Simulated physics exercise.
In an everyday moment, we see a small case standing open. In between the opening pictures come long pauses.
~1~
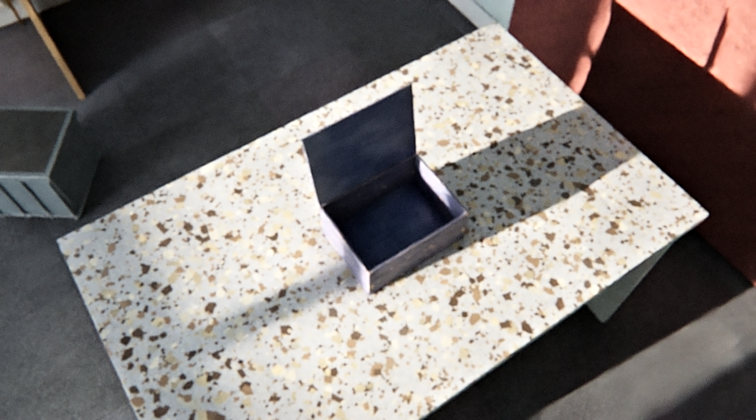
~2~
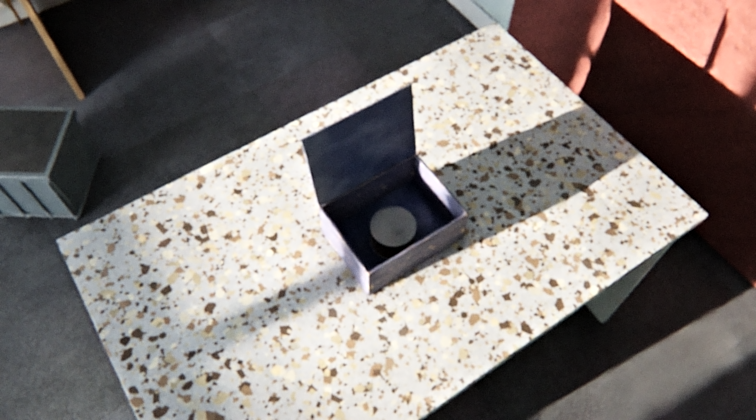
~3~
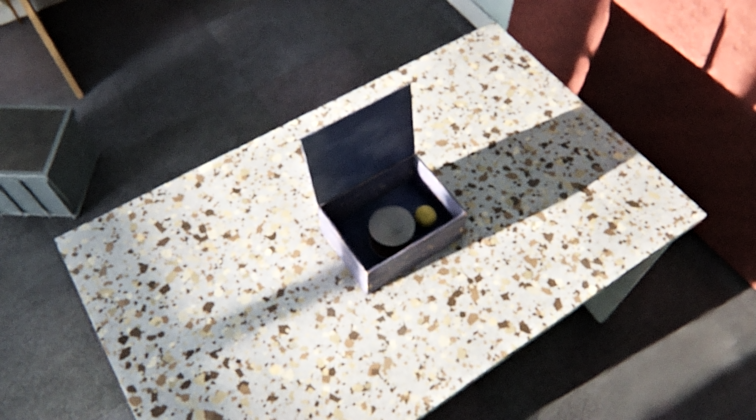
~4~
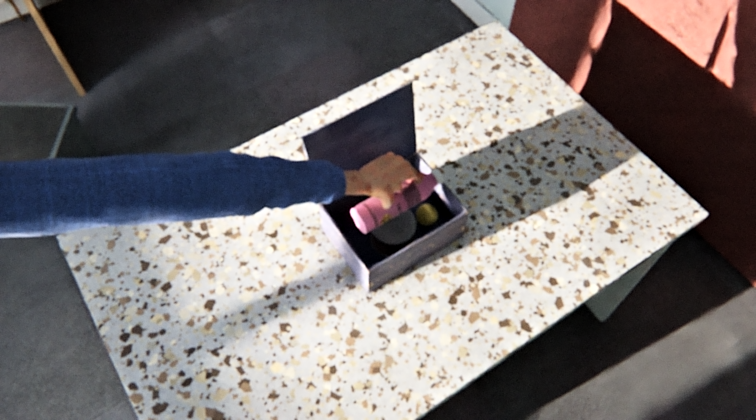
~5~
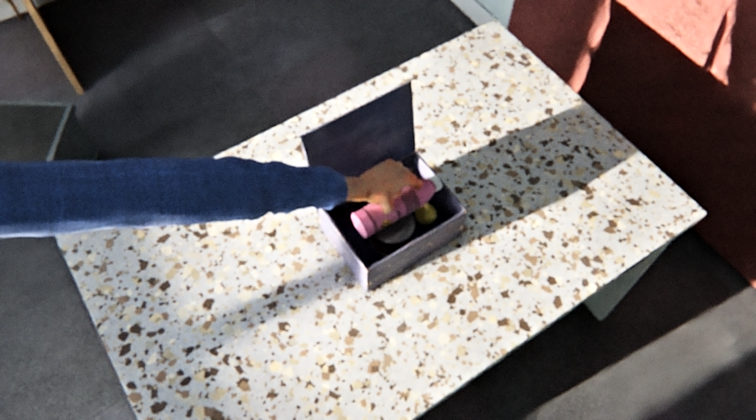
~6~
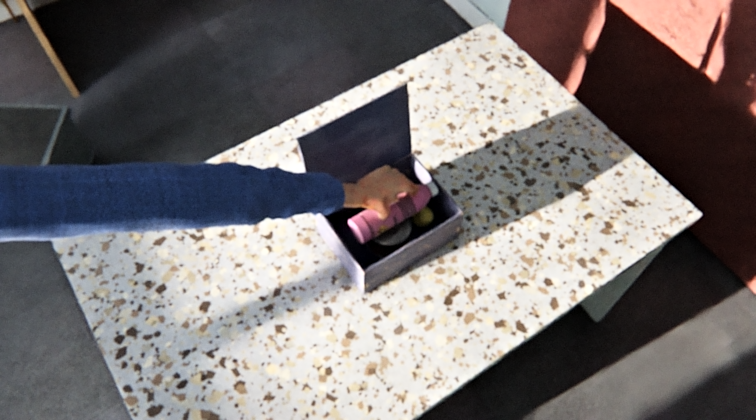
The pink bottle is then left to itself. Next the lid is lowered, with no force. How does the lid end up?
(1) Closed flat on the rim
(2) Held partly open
Held partly open (2).
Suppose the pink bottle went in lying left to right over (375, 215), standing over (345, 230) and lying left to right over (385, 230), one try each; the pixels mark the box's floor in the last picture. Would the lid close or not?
On the first go the lid comes to rest closed, on the second it is stopped short, on the third it is stopped short.
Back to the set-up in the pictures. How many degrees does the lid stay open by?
It stays some 14° above the rim.
Then, 1.20 s later than the last frame, lid starting down.
Then, 1.60 s later than the last frame, lid 58° above the rim.
Then, 1.90 s later than the last frame, lid 31° above the rim.
Then, 3.20 s later than the last frame, lid 14° above the rim.
When it is over, lid 14° above the rim; all 3 as before. End places, in pixels of the last picture, pink bottle near (395, 209).
